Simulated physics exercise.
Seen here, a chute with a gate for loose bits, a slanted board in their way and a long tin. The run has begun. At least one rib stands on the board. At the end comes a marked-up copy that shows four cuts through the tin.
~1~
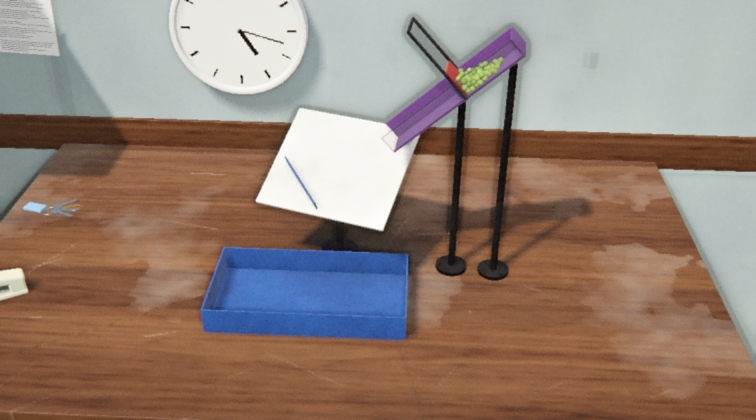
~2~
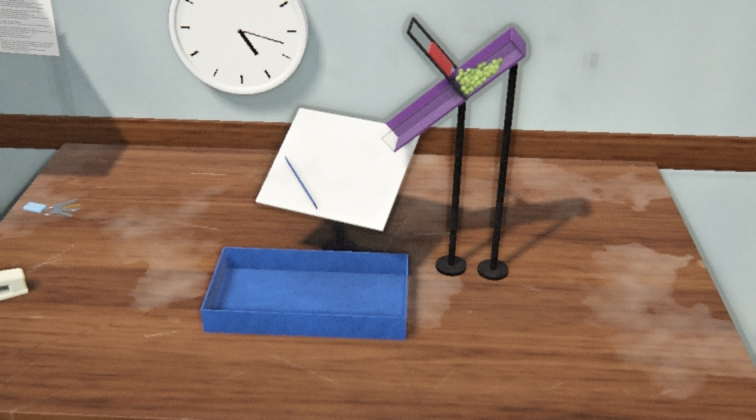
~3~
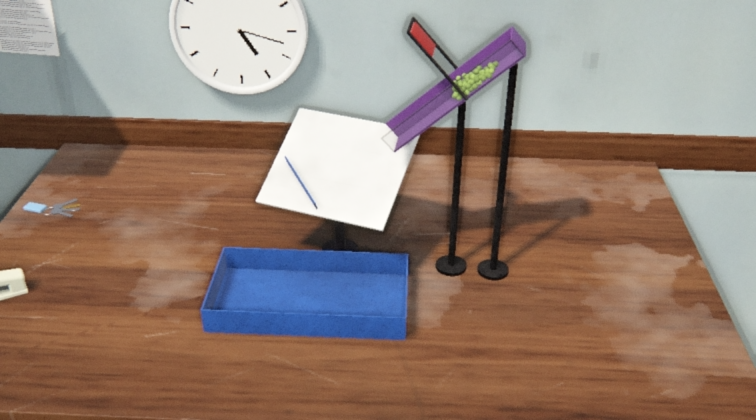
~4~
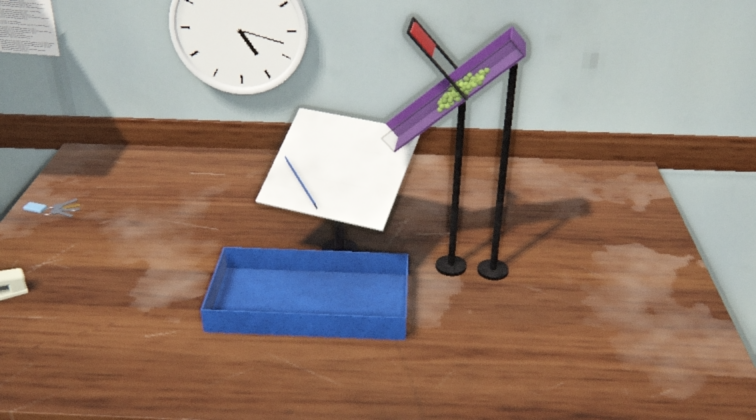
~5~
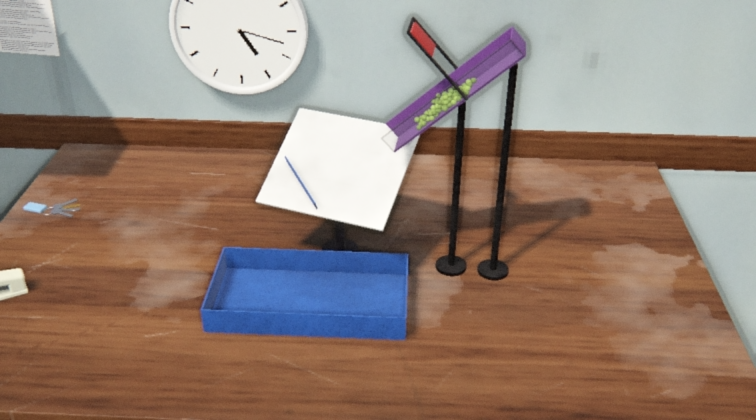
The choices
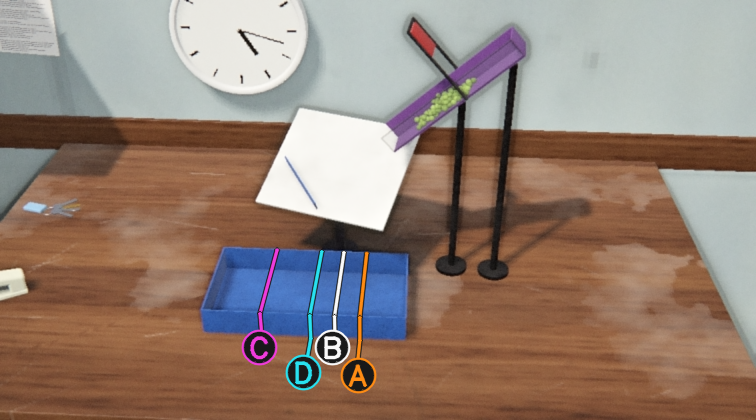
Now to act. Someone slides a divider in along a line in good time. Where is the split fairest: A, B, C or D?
D is best.
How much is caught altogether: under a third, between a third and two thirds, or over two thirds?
About that: Over two thirds.
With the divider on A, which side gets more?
Left.
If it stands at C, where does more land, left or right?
The right side.
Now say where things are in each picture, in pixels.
In the first frame, load behind the gate at (477, 75), dried peas; lip of the chute at (396, 145), sloping fairly steeply.
In the second frame, middle of the board at (339, 165), tilted fairly steeply; middle of its low edge at (317, 215); of its high edge at (359, 119).
In the third frame, front corners of the tin at (202, 310) and (405, 318), empty; front of the load at (455, 96).
In the fourth frame, middle of the load at (457, 90); its front at (440, 110), about a third of the way to the lip; rib from (285, 156) to (315, 204).
In the fifth frame, middle of the load at (445, 104); its front at (419, 128), about two thirds of the way to the lip.
On the marked copy, line A crosses the front rim at (359, 316); line B crosses the front rim at (334, 315); line C crosses the front rim at (260, 312); line D crosses the front rim at (309, 314).
With A, of what is caught, all on the left of the divider, none on the right.
With B, of what is caught, nearly all on the left of the divider, a stray few on the right.
With C, of what is caught, a stray few on the left of the divider, nearly all on the right.
With D, of what is caught, about a third on the left of the divider, about two thirds on the right.
